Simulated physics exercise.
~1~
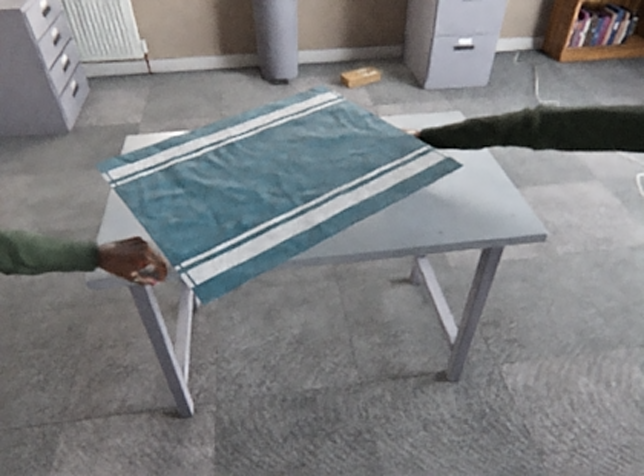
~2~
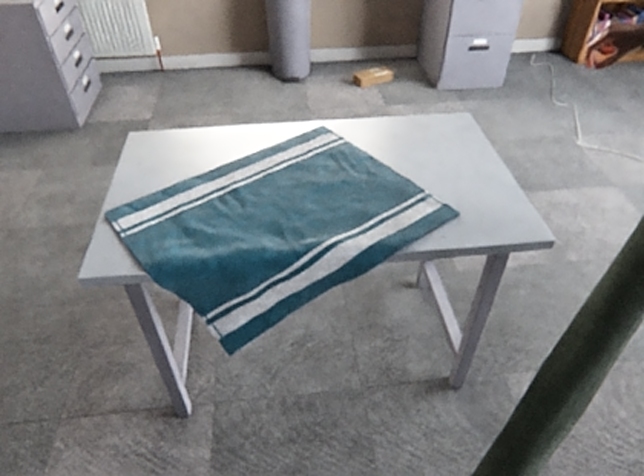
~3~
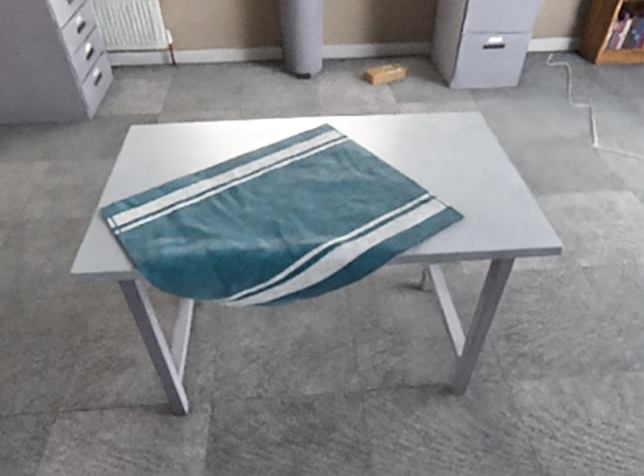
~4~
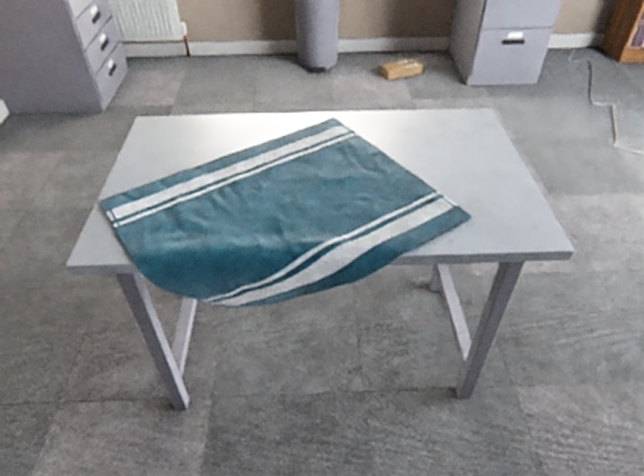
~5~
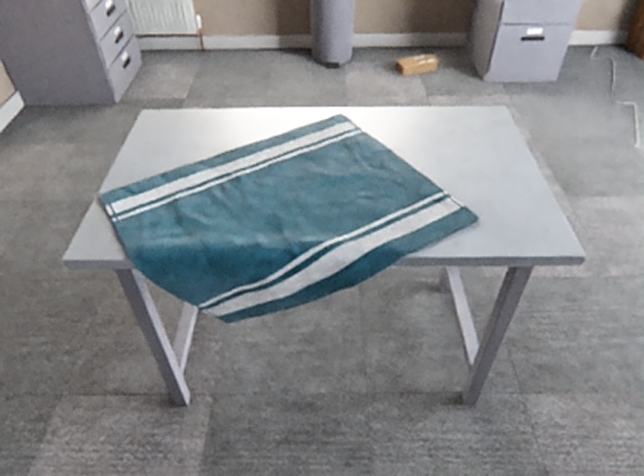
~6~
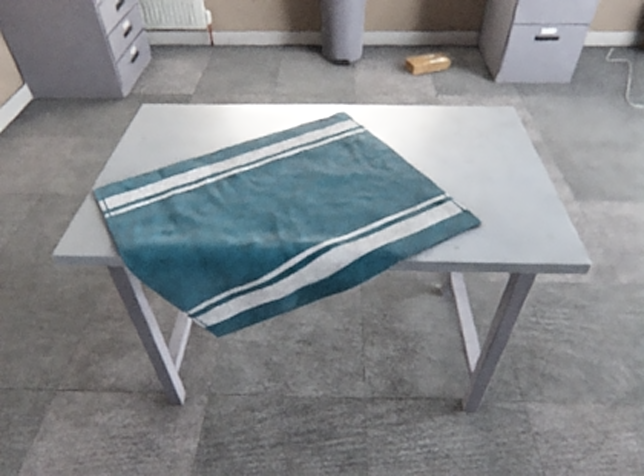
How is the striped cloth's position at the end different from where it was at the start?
At the start the cloth was held out flat above the desk by two hands. By the end it was lower, lying on the desktop by itself with its near corner hanging down over the front edge.
